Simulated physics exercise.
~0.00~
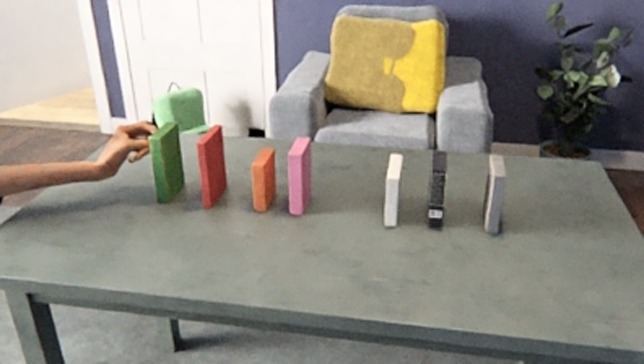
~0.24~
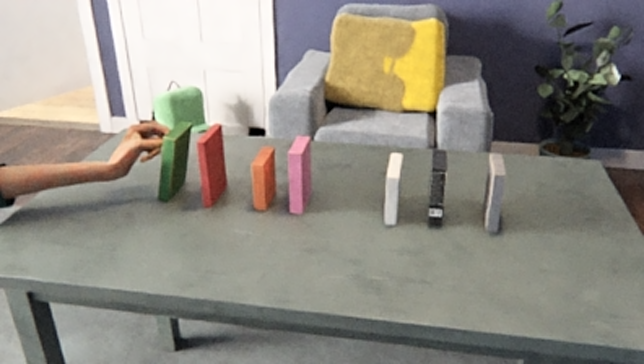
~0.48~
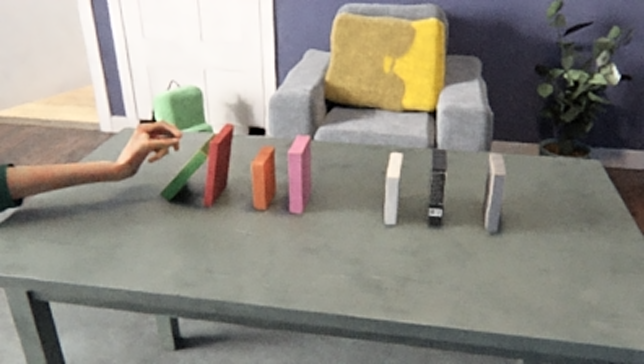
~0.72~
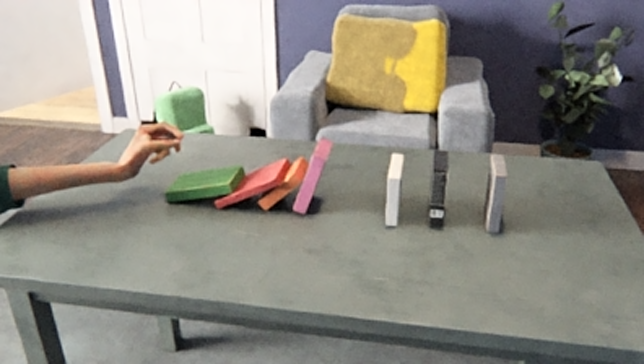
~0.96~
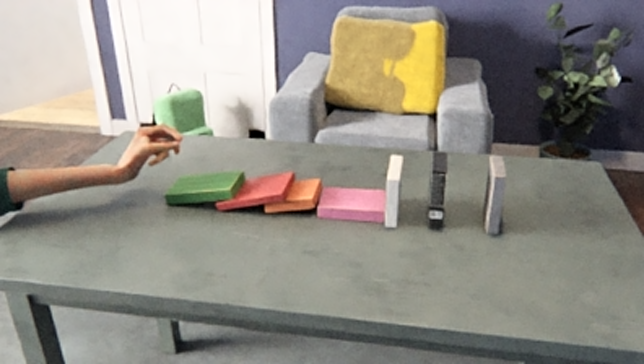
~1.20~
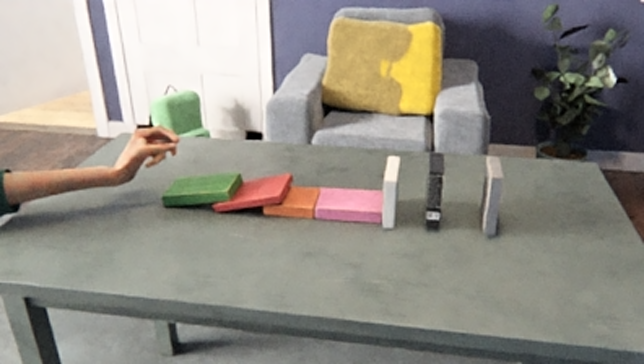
We see a hand tip a green board rightward on a table, toppling the red, orange and pink blocks in turn; all of these end up lying flat, while the white block, black packet and grey board farther right remain standing.
